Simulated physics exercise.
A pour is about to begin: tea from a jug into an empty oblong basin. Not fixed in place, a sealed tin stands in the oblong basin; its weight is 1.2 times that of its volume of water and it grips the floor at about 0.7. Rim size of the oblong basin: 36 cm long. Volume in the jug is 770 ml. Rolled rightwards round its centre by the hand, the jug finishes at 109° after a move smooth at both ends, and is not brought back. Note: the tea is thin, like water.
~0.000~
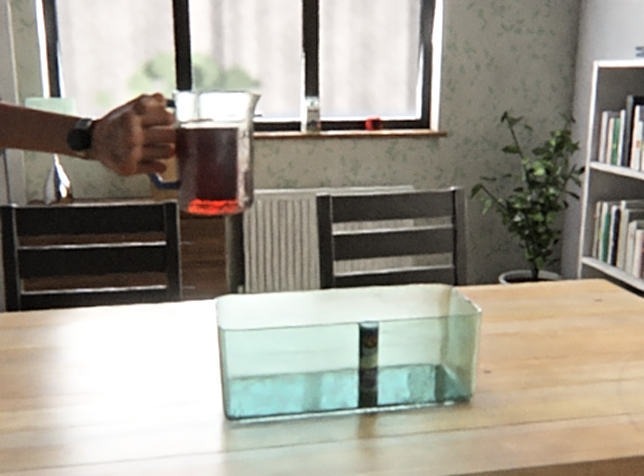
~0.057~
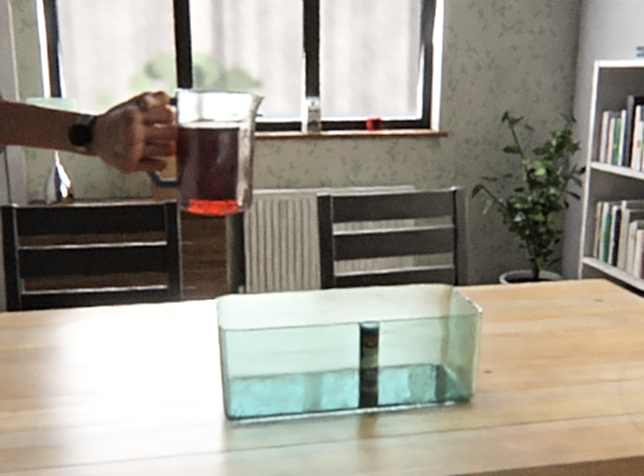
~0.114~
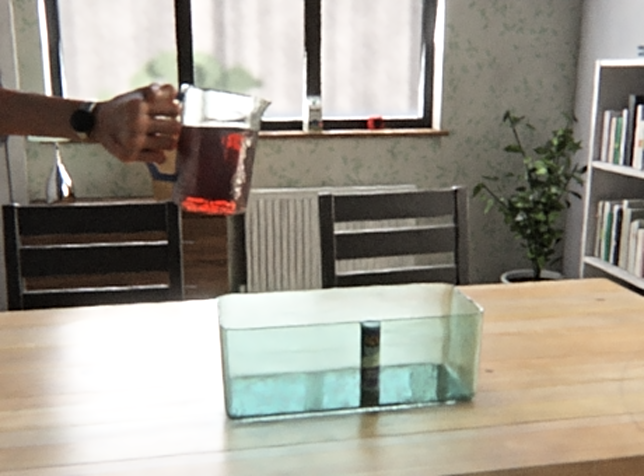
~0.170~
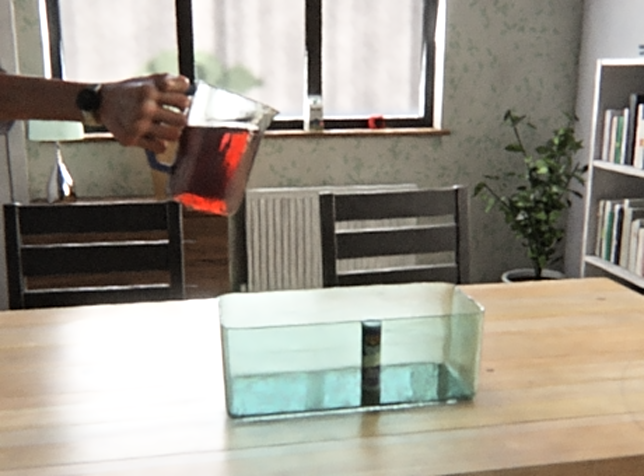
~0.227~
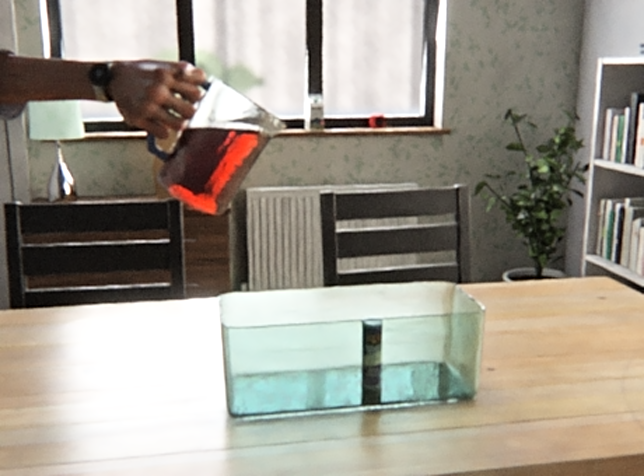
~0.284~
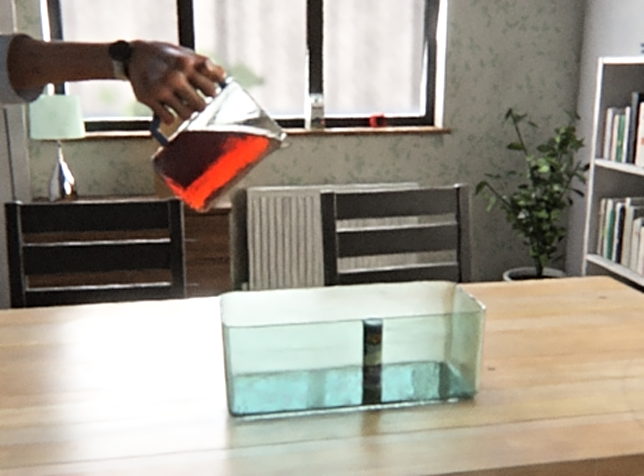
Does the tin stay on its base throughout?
It's down.
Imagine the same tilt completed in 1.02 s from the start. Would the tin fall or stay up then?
Then the tin tumbles.
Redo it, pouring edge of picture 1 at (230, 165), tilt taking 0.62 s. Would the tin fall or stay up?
After that, the tin stays vertical.
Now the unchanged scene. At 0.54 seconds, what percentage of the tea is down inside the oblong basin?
Around 4 percent.
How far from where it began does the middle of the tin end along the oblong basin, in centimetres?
Around 9.0 cm.
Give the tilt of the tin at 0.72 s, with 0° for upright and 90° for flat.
Near 0 degrees.
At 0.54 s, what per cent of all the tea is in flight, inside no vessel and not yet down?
Some 32 per cent, I reckon.
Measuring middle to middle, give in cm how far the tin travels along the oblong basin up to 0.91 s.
Estimate: Around 4 cm.
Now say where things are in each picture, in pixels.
Tilt 0°; pouring edge (262, 94); surface from (176, 127) to (250, 125); the oblong basin's rim runs from (217, 314) to (465, 299); the tin's top is at (368, 326), in the first frame.
Tilt 2°; pouring edge (265, 96); surface from (178, 126) to (252, 126), in the second frame.
Tilt 9°; pouring edge (272, 101); surface from (182, 126) to (256, 126), in the third frame.
Tilt 19°; pouring edge (280, 111); surface from (181, 136) to (261, 128), in the fourth frame.
Tilt 32°; pouring edge (288, 126); surface from (172, 150) to (270, 131), in the fifth frame.
Tilt 47°; pouring edge (291, 144); surface from (159, 150) to (280, 137), in the sixth frame.
After 0.54 s the tilt is 104° and 65 per cent is still to pour; the tin stands where it began.
After 0.72 s the tilt is 109° and 20 per cent is still to pour; the tin stands where it began.
After 0.91 s the tilt is 109° and 3 per cent is still to pour; the tin leans 8°.
After 1.12 s the tilt is 109° and 0 per cent is still to pour; the tin leans 46°.
In the end the tin lies on its side.
